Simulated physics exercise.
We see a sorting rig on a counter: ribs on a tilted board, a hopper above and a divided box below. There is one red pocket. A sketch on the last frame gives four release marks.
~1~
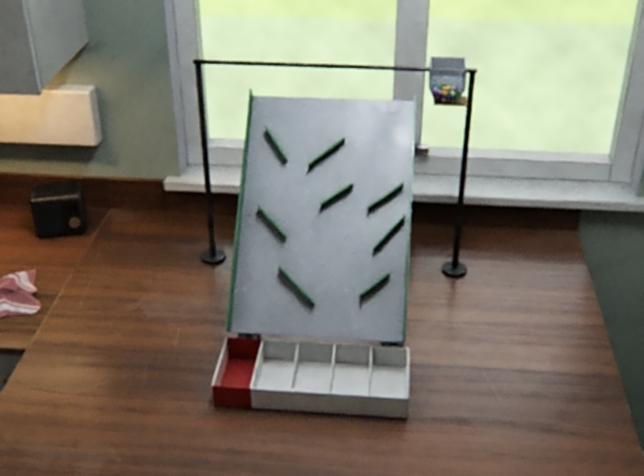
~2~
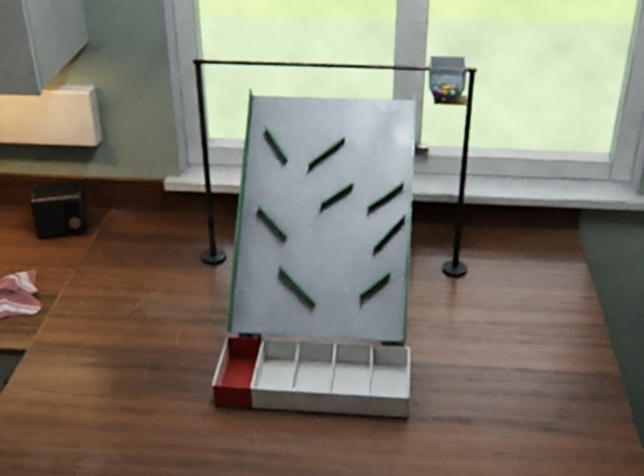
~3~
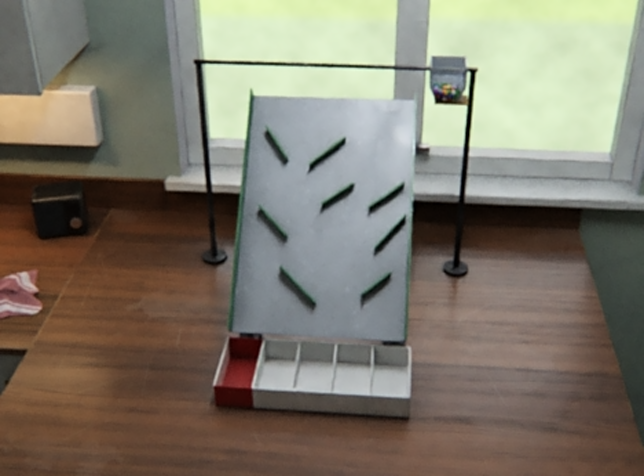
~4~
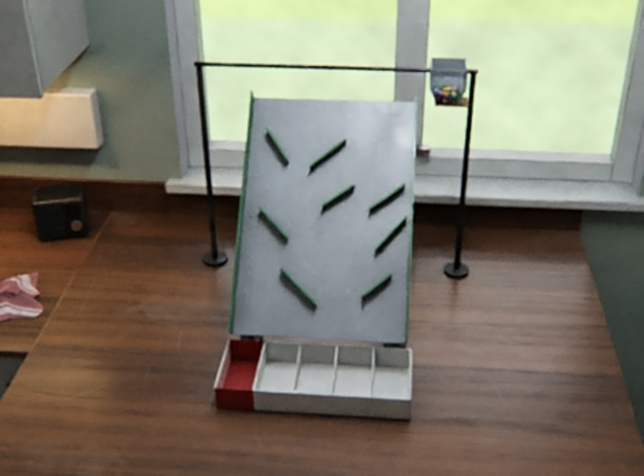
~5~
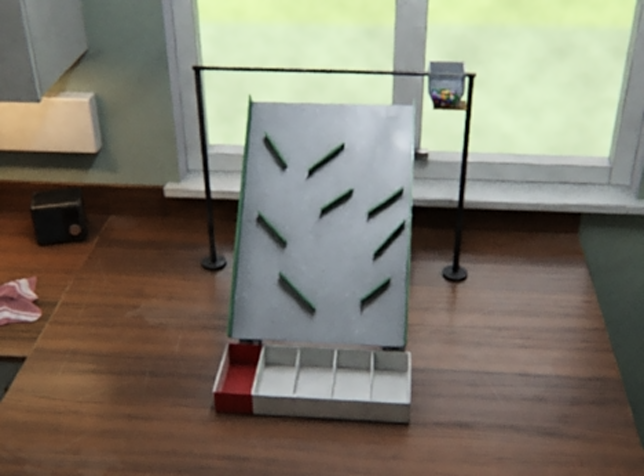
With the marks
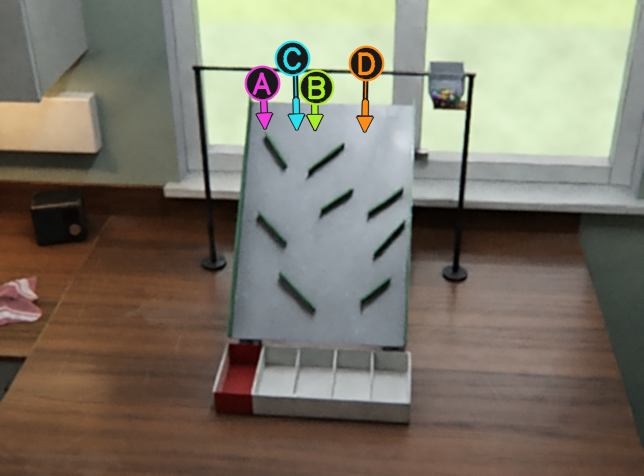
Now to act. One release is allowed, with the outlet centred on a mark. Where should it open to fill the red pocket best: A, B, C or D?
The best mark is A.
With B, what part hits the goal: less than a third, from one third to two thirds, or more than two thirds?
Mark B gives less than a third.
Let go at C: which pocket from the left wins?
The fourth from the left.
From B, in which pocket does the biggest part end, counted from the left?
The fourth.
On the marked copy, mark A meets the board at (264, 123); mark B meets the board at (315, 124); mark C meets the board at (296, 124); mark D meets the board at (364, 126).
For mark A, about a third in the red pocket, about a third in other pockets, about a third outside the box.
For mark B, a stray few in the red pocket, most in other pockets, a small part outside the box.
For mark C, none in the red pocket, most in other pockets, a small part outside the box.
For mark D, a stray few in the red pocket, most in other pockets, about a quarter outside the box.
